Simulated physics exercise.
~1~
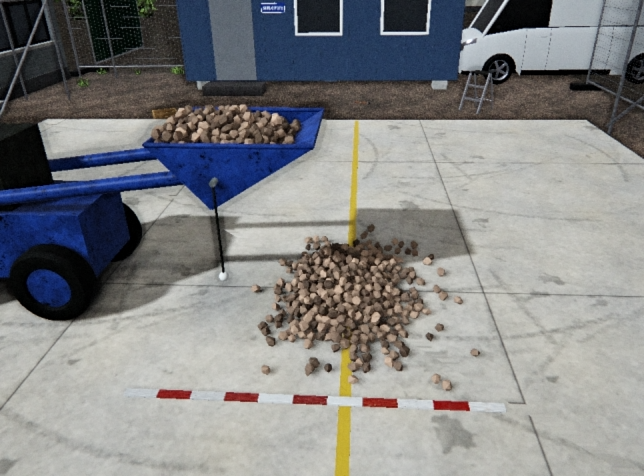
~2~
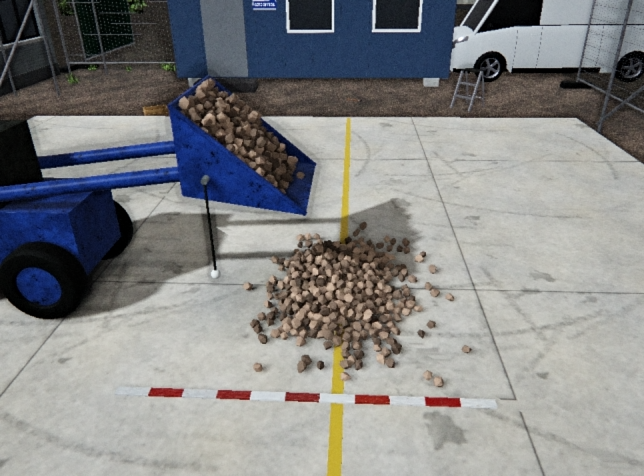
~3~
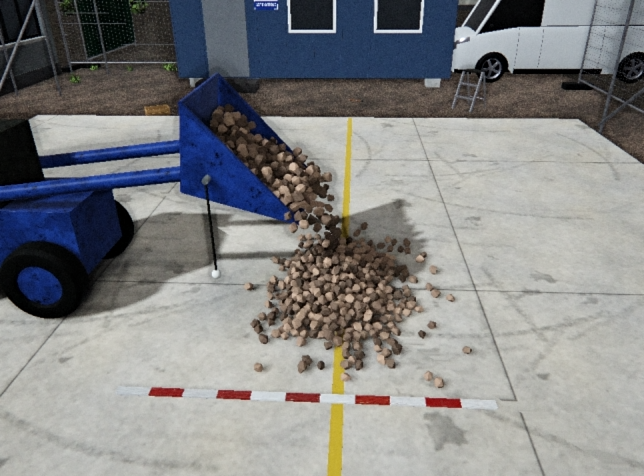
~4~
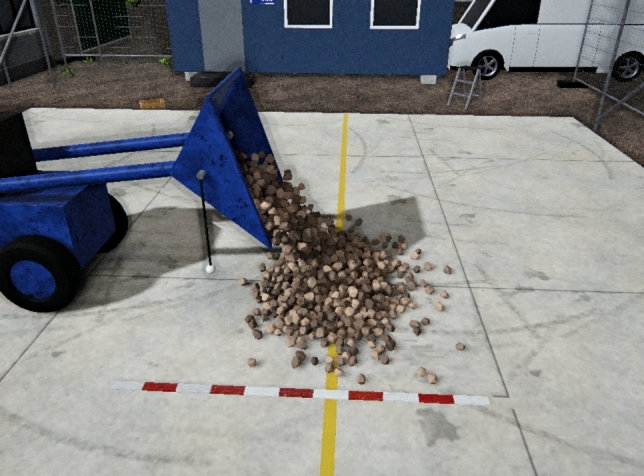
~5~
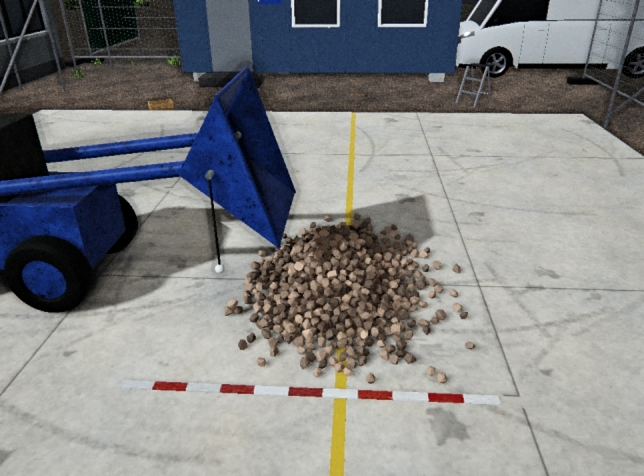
At first, a blue loader on the left holds a raised bucket full of brownish stones beside a pile already lying across a yellow line on the concrete. A red and white striped staff lies in front of the pile. The bucket tips forward to the right, and the stones begin to slide toward its lower edge. They then spill over the lip and tumble onto the heap as the bucket tilts more steeply. Finally, the bucket hangs steeply tipped and empty, while the larger, wider pile rests on both sides of the yellow line.
